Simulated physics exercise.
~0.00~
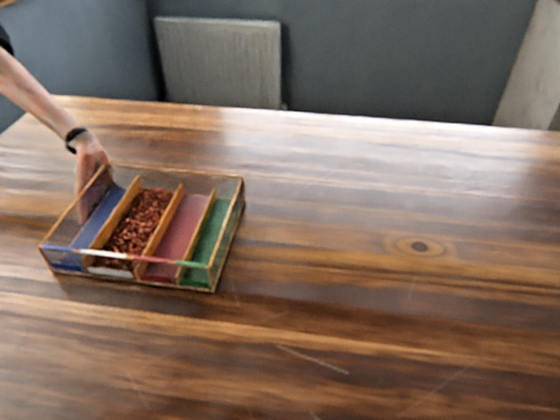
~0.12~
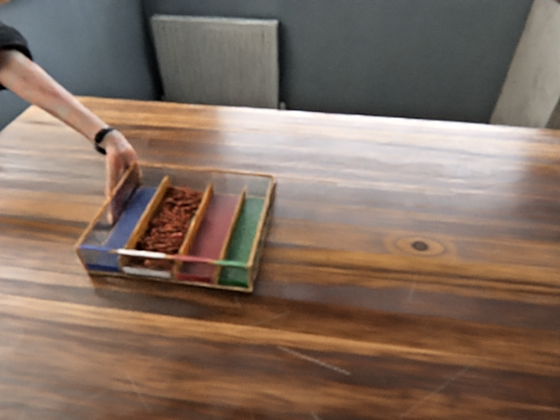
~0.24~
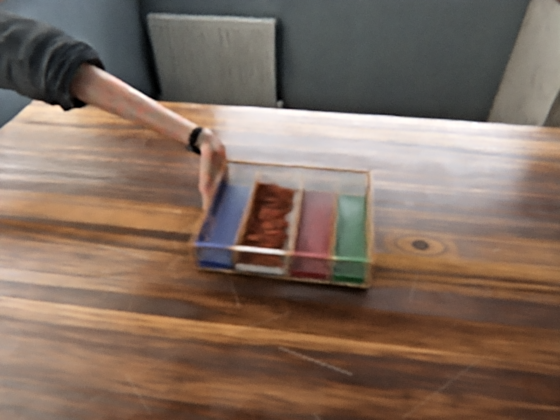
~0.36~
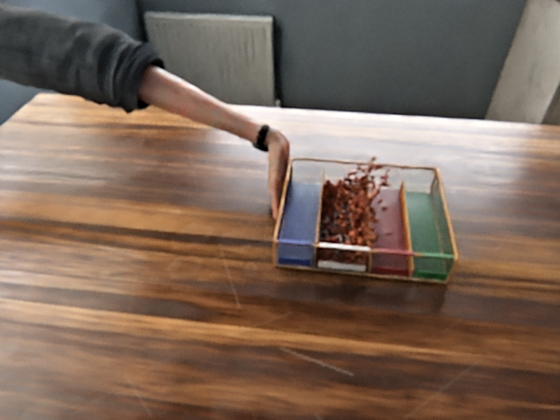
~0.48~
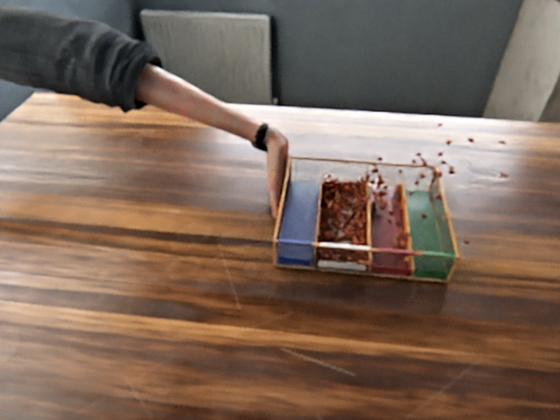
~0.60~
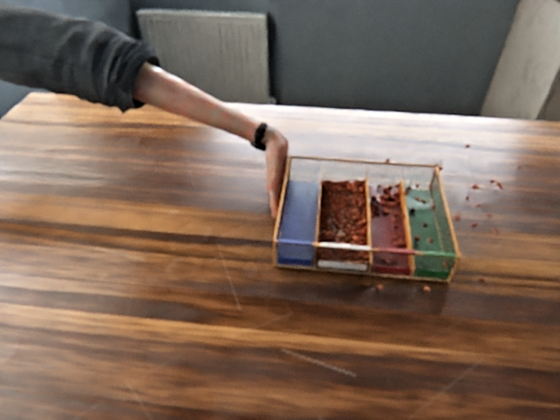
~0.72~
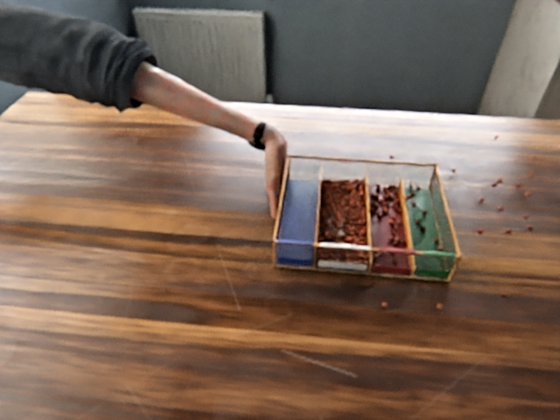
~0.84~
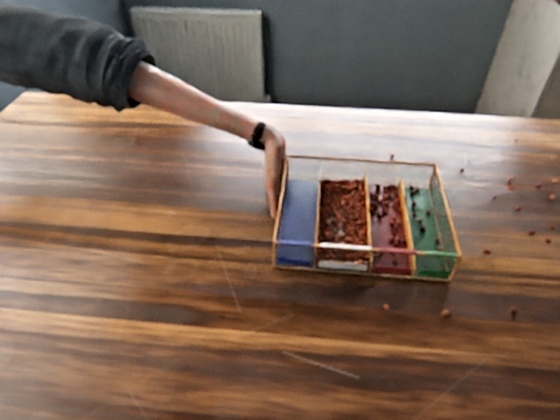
A hand with a dark wristband, its arm in a rolled grey sleeve, grips the left end of a clear-sided tray on a glossy striped wooden table, seen from slightly above with a grey wall and pale panel behind. The tray has four compartments, blue, one full of reddish-brown pellets, red and green. The hand pushes it quickly to the right, then stops it abruptly. Pellets surge up and fly rightward over the partitions. Some land in the red and green sections, while others scatter across the table, and most remain where they began as the hand stays at the motionless tray.
